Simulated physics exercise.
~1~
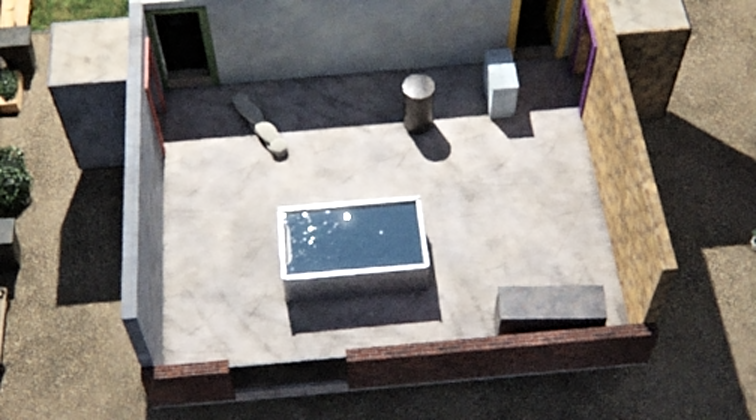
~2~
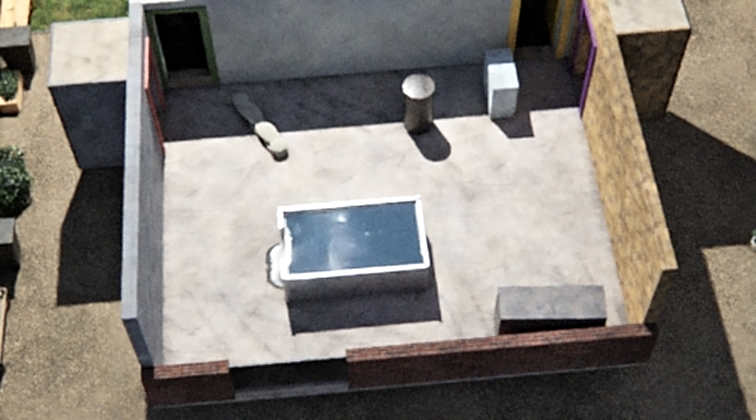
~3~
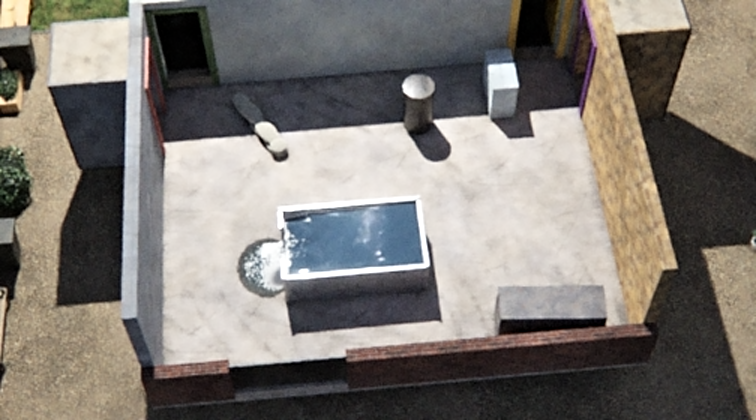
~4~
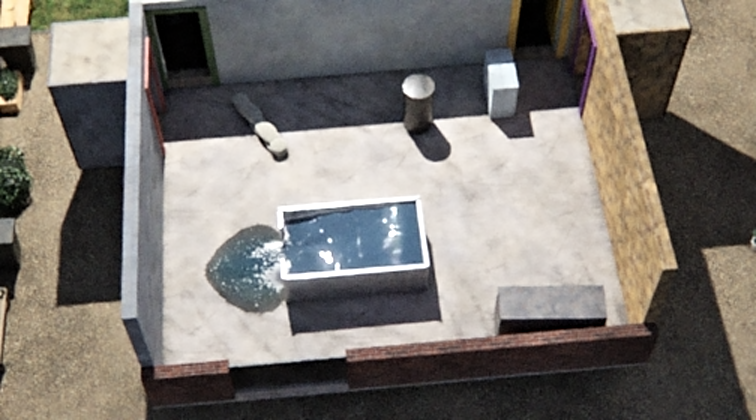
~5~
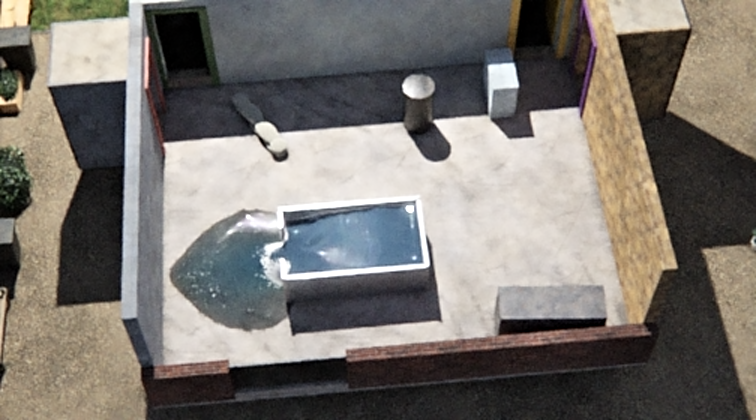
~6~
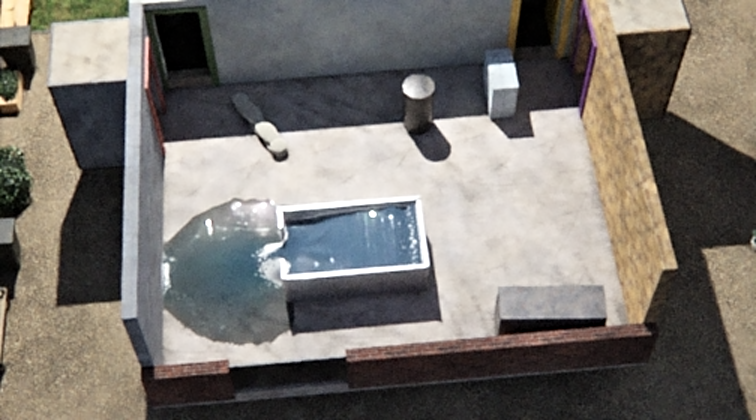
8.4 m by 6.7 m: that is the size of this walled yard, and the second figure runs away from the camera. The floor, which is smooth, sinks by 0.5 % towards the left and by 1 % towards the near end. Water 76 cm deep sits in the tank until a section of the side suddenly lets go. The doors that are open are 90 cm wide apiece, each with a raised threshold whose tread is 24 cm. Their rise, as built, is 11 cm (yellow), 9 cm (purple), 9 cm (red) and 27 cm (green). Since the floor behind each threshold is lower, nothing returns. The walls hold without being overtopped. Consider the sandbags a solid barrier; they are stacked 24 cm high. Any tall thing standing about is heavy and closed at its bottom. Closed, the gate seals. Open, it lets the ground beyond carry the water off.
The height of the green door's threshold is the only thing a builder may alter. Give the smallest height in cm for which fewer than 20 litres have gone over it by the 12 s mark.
About 15 cm.
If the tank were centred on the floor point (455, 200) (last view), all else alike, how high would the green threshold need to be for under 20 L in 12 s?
With that change, some 12.5 centimetres.
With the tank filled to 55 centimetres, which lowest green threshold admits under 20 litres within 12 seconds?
The step needs to be some 9.0 cm.
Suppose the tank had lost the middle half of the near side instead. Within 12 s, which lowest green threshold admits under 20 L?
That way, roughly 9.0 cm.
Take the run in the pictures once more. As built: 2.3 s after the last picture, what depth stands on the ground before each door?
Door by door, in centimetres - yellow 0, purple 0, red 7, green 20.
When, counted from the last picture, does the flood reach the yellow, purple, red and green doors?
Yellow not in the 12 s, purple not within the 12 s, red 1.0 s, green 1.6 s.
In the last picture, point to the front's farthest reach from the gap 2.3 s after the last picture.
The farthest wet point sits near (165, 90).
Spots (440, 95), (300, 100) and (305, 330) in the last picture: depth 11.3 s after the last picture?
Roughly 2, 1 and 4 cm, in turn.
Then, 0.7 s after the last picture water covers 15 % of the floor, deepest (40 cm) near (280, 270); it has not reached the green door.
Then, 2.3 s after the last picture water covers 25 % of the floor, deepest (33 cm) near (164, 387); 20 cm at the green door, 0 litres in over its 27 cm threshold.
Then, 11.3 s after the last picture water covers 85 % of the floor, deepest (12 cm) near (164, 387); 6 cm at the green door, 0 litres in over its 27 cm threshold.
At the green door as built, the water peaked near 20 cm, 2.5 s after the last picture.
Run again over the same 12 s with other heights there, 46 litres in over 12.5 cm, 10 litres over 17 cm. The limit of 20 litres is kept from about 15 cm up.
